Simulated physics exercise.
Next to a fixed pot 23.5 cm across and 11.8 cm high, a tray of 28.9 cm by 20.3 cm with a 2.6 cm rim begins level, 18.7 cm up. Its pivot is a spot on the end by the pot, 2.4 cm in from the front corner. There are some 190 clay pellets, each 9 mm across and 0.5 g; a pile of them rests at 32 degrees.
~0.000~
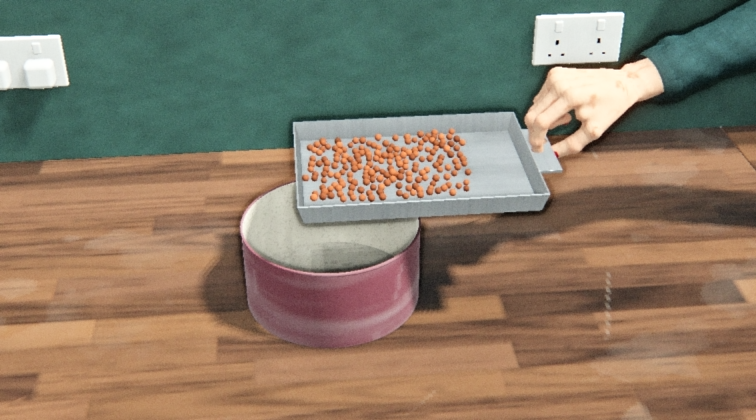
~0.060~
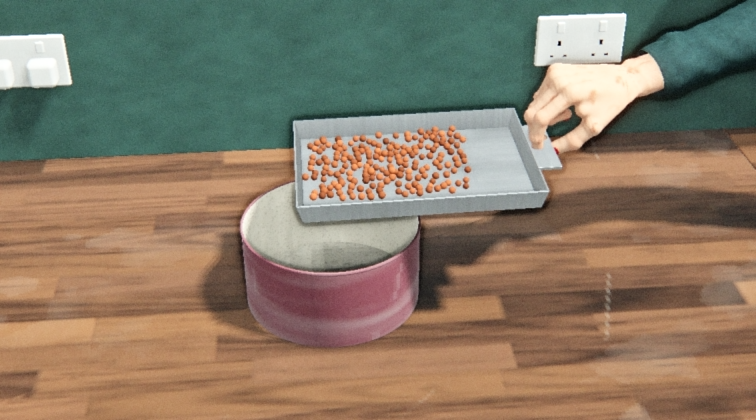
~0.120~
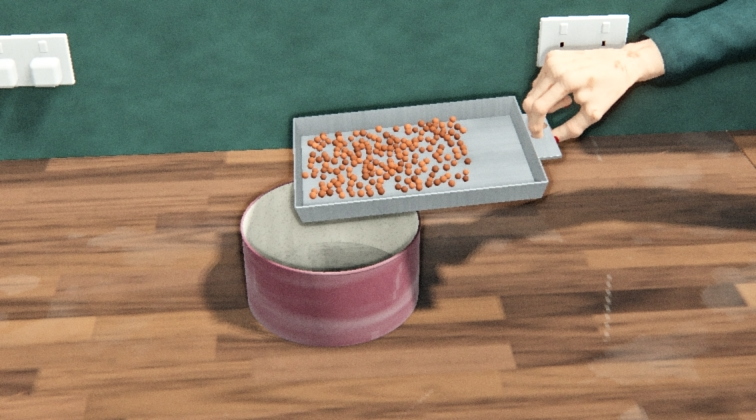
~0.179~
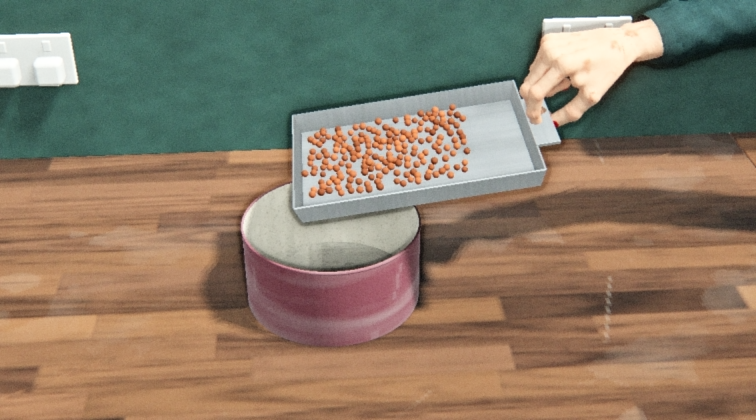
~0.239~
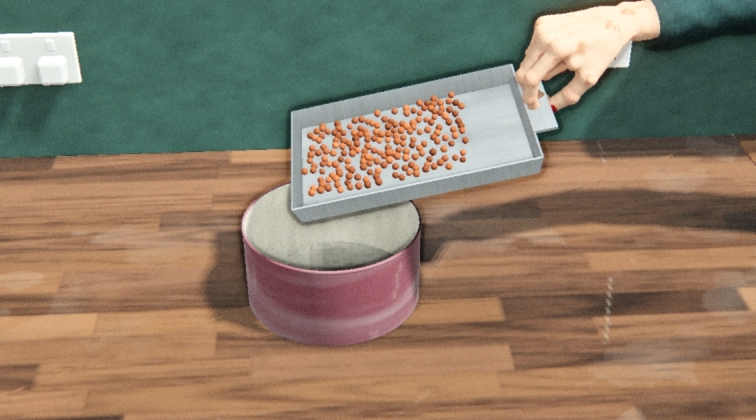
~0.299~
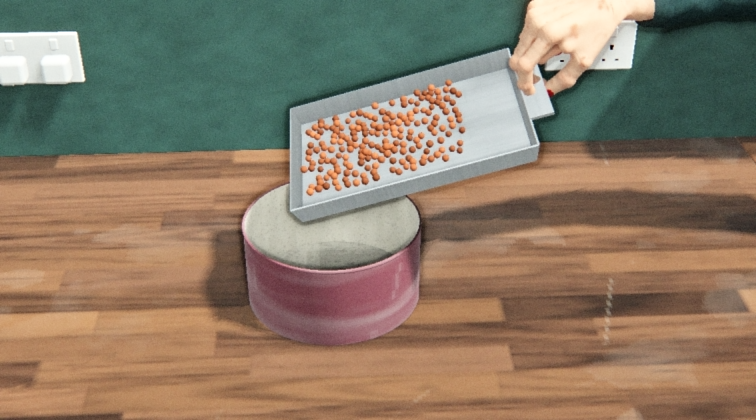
A hand raising the right end of a grey tray of small orange-brown pellets, tilting it leftward above a pink pot.
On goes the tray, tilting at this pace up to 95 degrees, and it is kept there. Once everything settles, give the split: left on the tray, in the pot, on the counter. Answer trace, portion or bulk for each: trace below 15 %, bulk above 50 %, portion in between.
Tray: Trace. Pot: Trace. Counter: Bulk.
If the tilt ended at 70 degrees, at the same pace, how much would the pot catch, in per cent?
Result: Close to 0 %.
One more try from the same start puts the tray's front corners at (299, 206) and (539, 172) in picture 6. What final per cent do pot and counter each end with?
Final per cent - pot 0, counter 100.
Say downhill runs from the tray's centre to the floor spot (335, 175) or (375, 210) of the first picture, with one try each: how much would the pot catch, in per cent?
Approximately 65 percent, then 0 percent.
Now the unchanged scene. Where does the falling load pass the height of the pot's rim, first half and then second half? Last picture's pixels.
At roughly (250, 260) first, later on at (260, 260).
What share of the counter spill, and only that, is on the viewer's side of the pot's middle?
Roughly 90 per cent.
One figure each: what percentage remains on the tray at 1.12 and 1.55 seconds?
Around 95 first, about 20 after.
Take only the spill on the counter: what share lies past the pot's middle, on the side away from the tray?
That works out to about 100 percent.
Then, at 0.79 s, tilt 54 degrees; the tray holds 100 %, the pot 0 %.
After 1.12 s, tilt 79 degrees; the tray holds 95 %, the pot 0 %.
Then, at 1.55 s, tilt 95 degrees; the tray holds 20 %, the pot 0 %.
In the end, at 2.5 s, tray 0 %, pot 5 %, counter 95 %.
